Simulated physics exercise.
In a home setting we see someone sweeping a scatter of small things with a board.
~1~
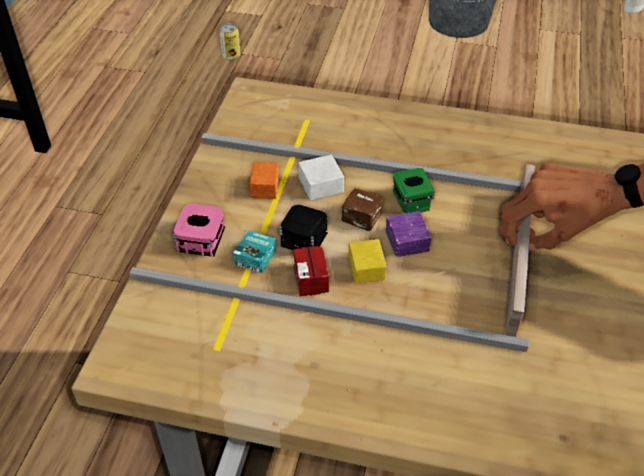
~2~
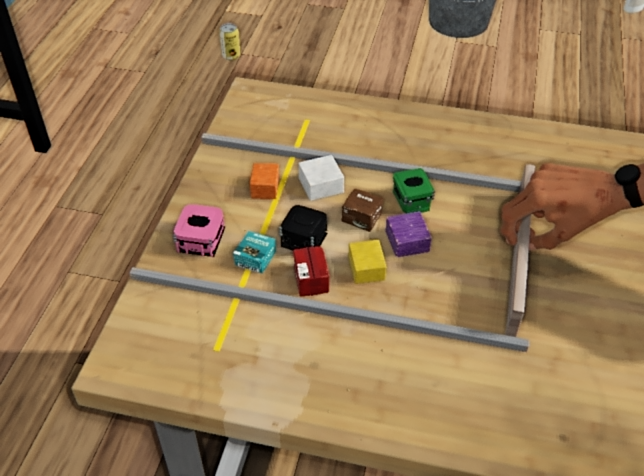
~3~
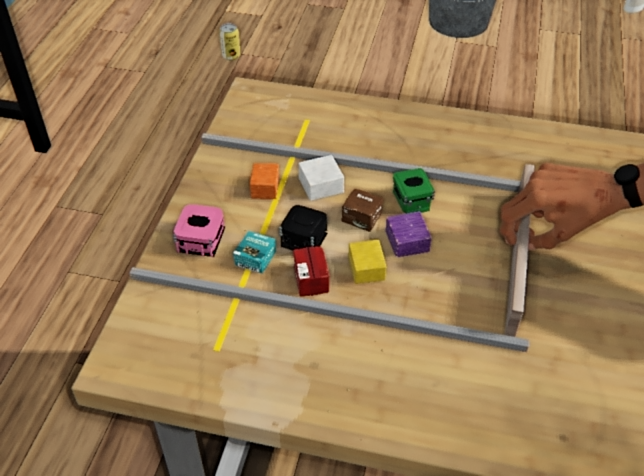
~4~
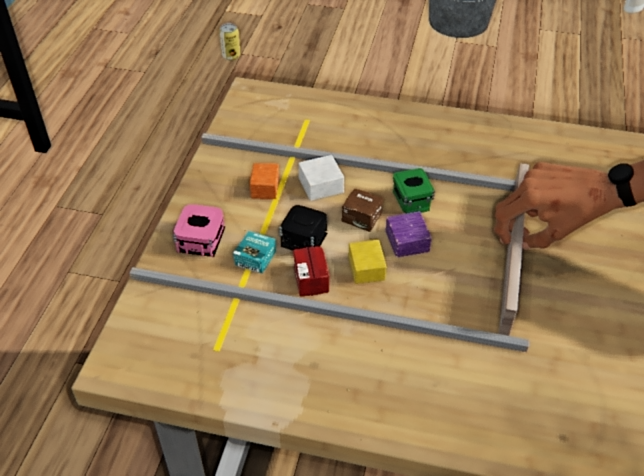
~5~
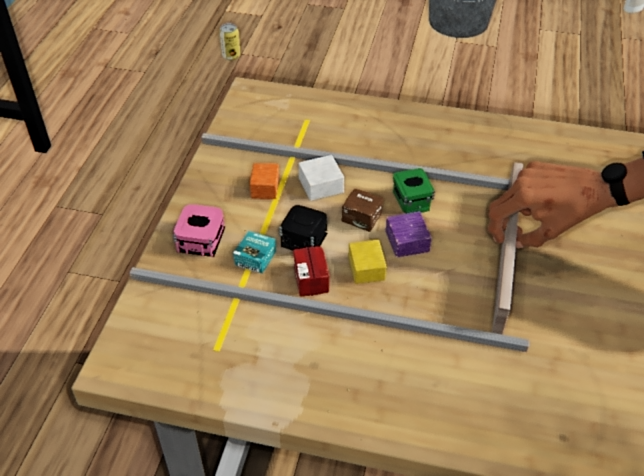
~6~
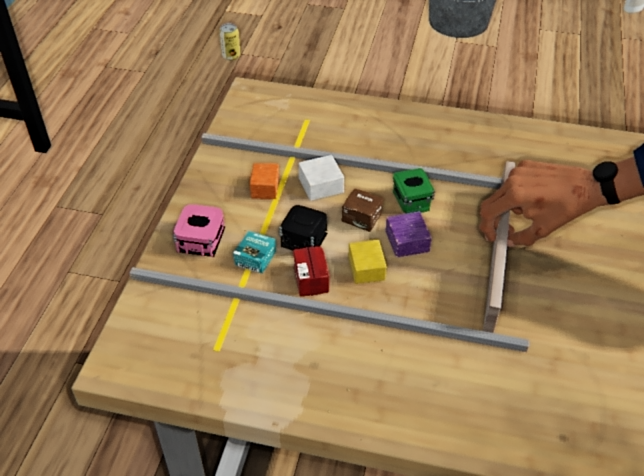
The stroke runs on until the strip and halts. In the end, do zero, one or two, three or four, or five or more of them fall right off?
Going by the pictures, zero pieces get pushed right off.
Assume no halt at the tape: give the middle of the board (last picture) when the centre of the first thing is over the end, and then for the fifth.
First roughly (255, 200), later roughly (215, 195).
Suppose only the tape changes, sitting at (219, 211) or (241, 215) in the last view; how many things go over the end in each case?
Down on the floor: 2 and 2.
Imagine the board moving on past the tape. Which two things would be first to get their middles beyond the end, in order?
Order: Pink case, then orange block.
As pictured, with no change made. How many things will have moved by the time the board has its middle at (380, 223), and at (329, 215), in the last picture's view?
First 4, after that 9.
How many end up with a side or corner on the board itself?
The count is 4.
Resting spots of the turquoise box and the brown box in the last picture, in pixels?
Final positions - turquoise box around (194, 255), brown box around (225, 191).
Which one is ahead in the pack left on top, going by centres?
The answer: The pink case.
Soon after, none off yet; pink case at rest near (200, 230); orange block at rest near (265, 181); turquoise box at rest near (255, 252).
In the end, the number that fall off is zero.
